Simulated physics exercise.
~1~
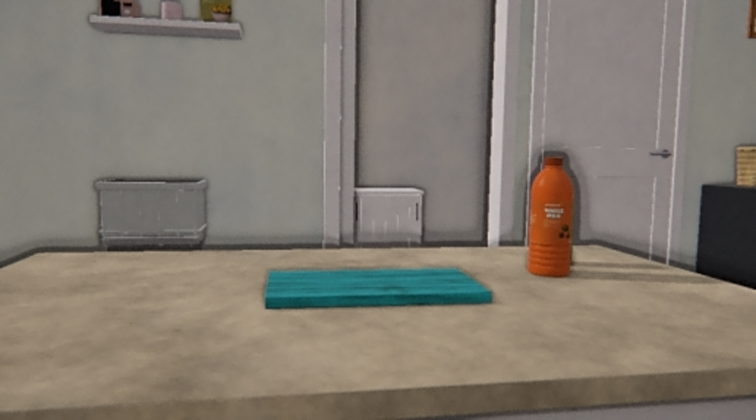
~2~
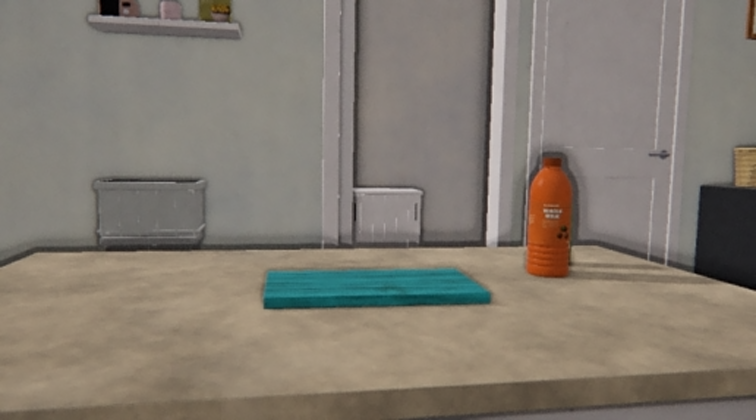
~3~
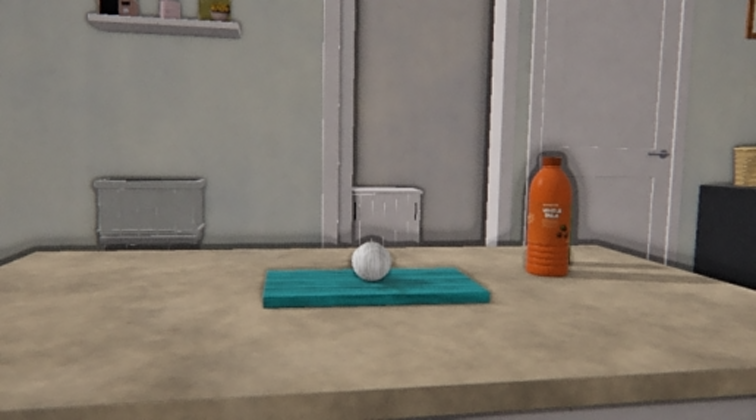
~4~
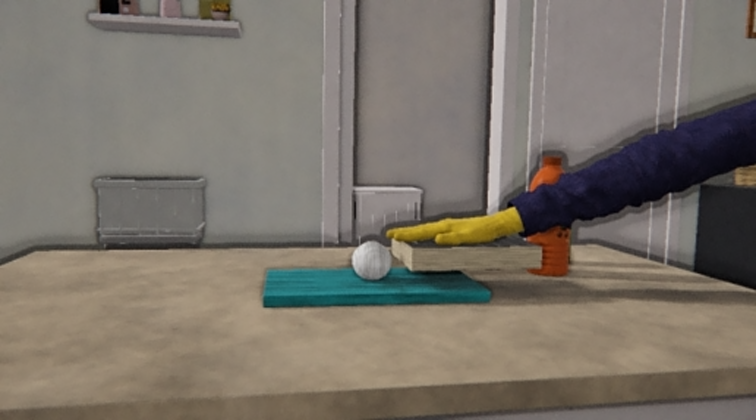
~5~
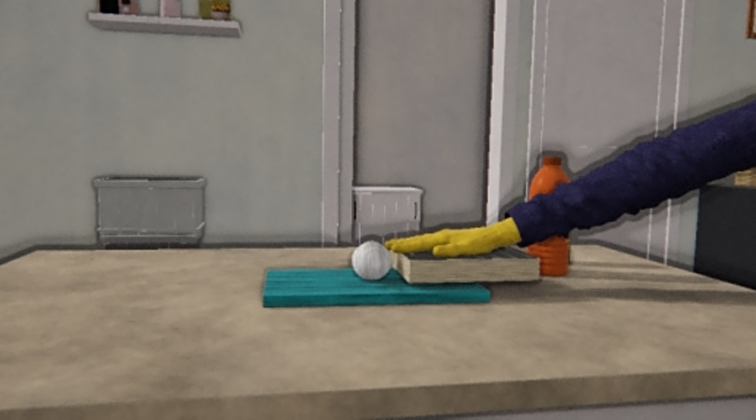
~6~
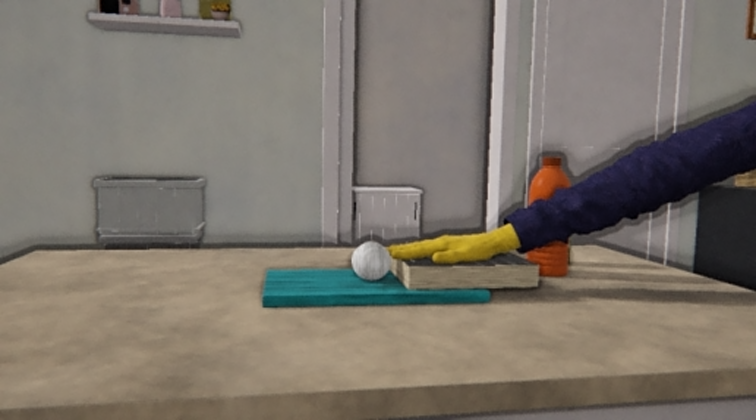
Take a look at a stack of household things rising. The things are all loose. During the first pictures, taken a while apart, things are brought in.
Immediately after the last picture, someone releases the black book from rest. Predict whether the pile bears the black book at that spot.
Steady.
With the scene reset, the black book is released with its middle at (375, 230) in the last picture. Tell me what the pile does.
What happens next is that it tips over.
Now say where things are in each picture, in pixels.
In the first frame, the last thing is not in view yet; turquoise board (373, 286).
In the second frame, the last thing is not in view yet; orange bottle (550, 216).
In the third frame, the last thing is not in view yet; turquoise board (371, 286).
In the fourth frame, coming down; black book (462, 251).
In the fifth frame, coming down; black book (460, 261); turquoise board (371, 285).
In the sixth frame, in place under the hand; black book (460, 267).
Then, 0.70 s on from there, no change.
Then, 1.70 s on from there, black book resting near (460, 268).
In the end, all 5 unmoved. At the end, from the last picture's camera, black book near (460, 268). The pile stays up.
